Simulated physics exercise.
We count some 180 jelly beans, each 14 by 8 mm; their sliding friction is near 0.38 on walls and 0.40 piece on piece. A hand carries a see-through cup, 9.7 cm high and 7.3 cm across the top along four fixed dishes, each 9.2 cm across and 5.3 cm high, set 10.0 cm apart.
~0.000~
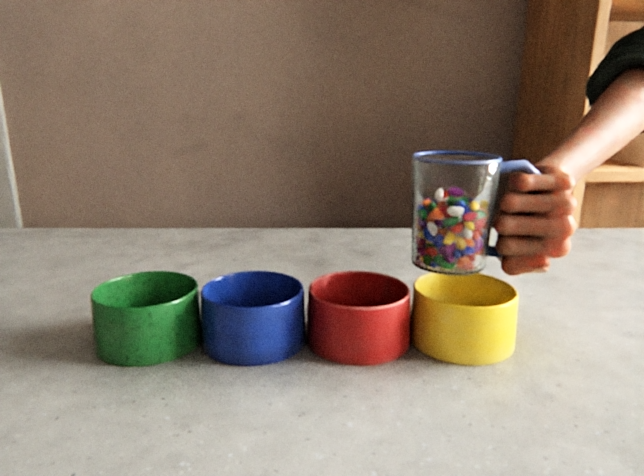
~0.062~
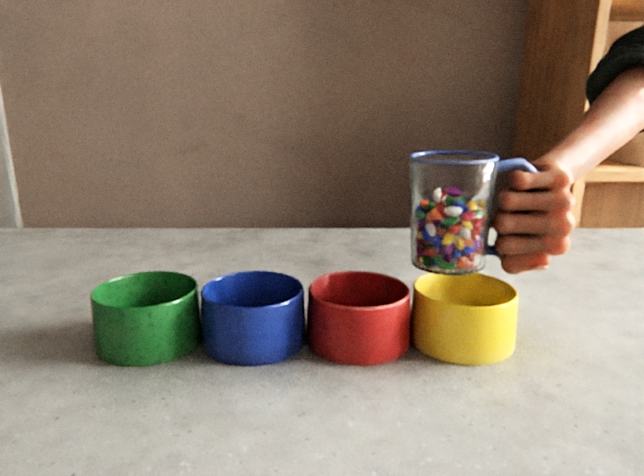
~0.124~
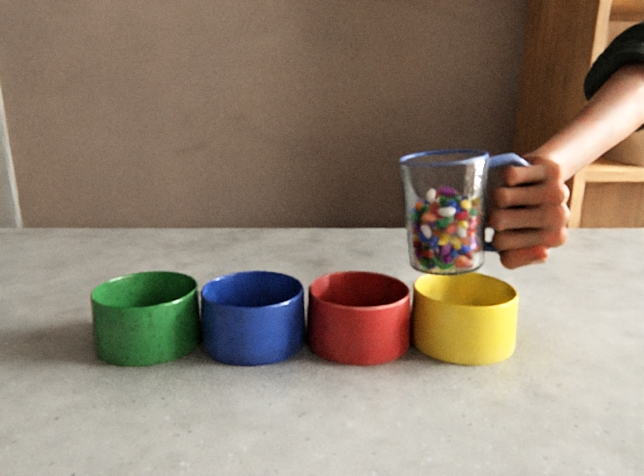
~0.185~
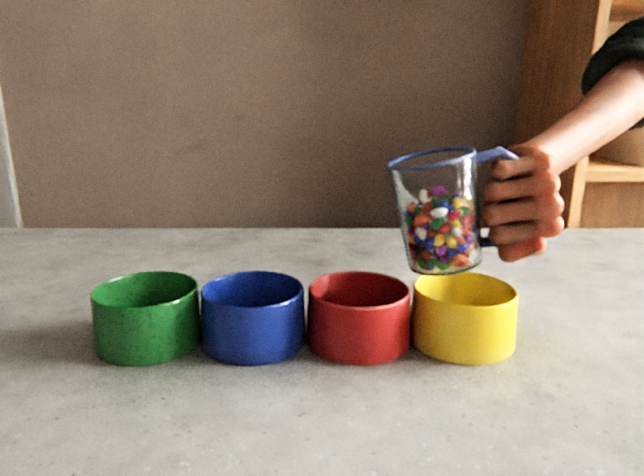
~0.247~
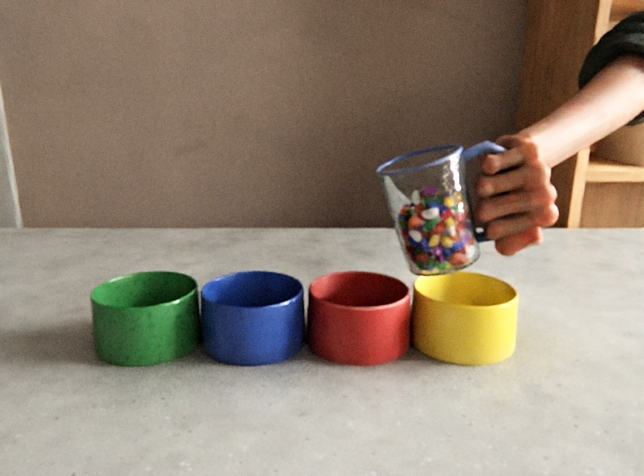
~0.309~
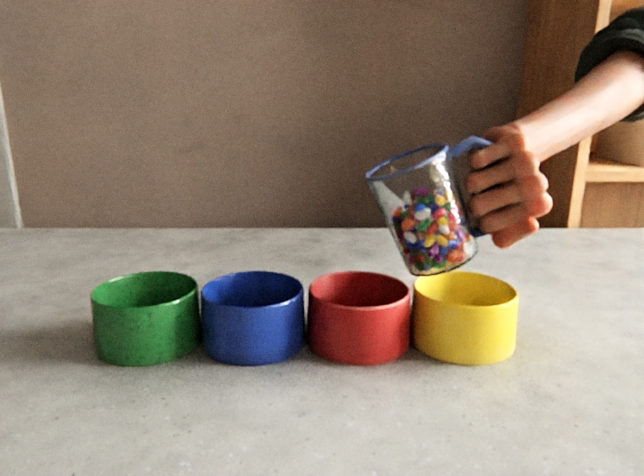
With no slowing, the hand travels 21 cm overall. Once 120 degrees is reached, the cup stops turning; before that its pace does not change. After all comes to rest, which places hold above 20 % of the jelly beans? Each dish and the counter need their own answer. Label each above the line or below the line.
Red dish: Below the line; blue dish: Above the line; green dish: Below the line; yellow dish: Below the line; counter: Below the line.
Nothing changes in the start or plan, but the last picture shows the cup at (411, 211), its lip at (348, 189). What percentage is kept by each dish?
The red dish keeps 0, the blue dish 70, the green dish 20 and the yellow dish 0.
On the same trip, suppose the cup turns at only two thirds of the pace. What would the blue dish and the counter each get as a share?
Then the blue dish would get 10 and the counter 10.
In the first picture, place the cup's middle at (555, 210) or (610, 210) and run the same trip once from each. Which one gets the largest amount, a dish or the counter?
Largest amount - try one: Red, try two: Red.
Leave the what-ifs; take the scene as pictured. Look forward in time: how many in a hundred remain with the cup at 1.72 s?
0 %.
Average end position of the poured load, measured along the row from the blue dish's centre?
Offset from the dish centre: About 1 cm, left side.
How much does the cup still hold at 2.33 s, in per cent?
Estimate: Some 0 %.
After 1.15 s, tilt 102 degrees; cup holds 100 %.
Then, at 1.72 s, tilt 120 degrees; cup holds 0 %, blue 95 %.
After 2.33 s, tilt 120 degrees; cup holds 0 %, blue 95 %.
In the end, at 2.6 s, red 0 %, blue 95 %, green 0 %, yellow 0 %, counter 0 %.
